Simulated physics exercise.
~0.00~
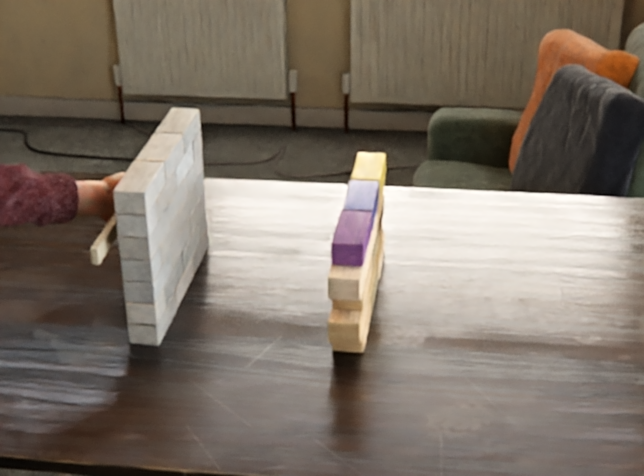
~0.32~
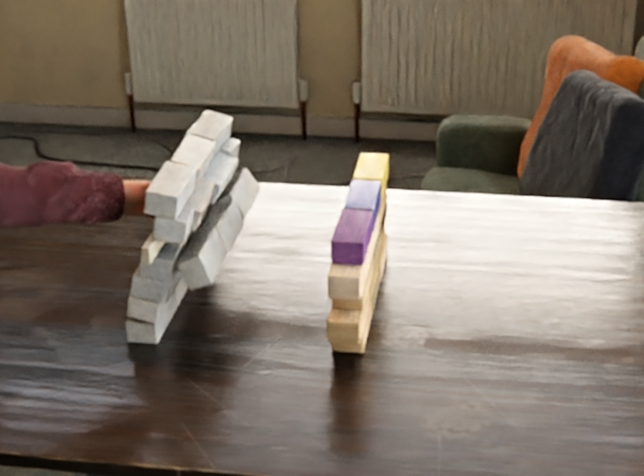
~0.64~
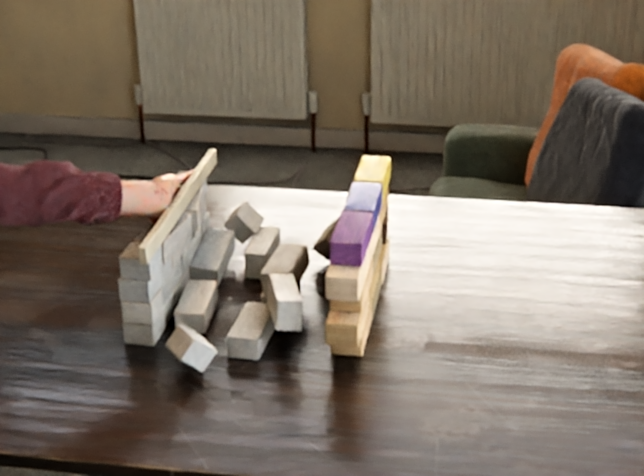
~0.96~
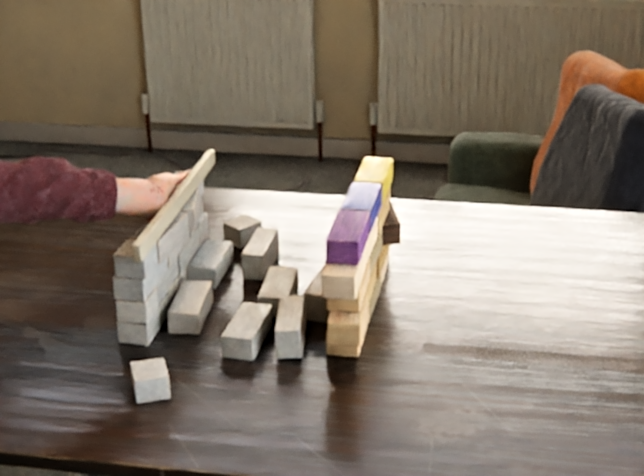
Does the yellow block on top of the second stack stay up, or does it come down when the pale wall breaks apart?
The yellow block stays up, still sitting on top of the second stack after the pale blocks have tumbled toward it.
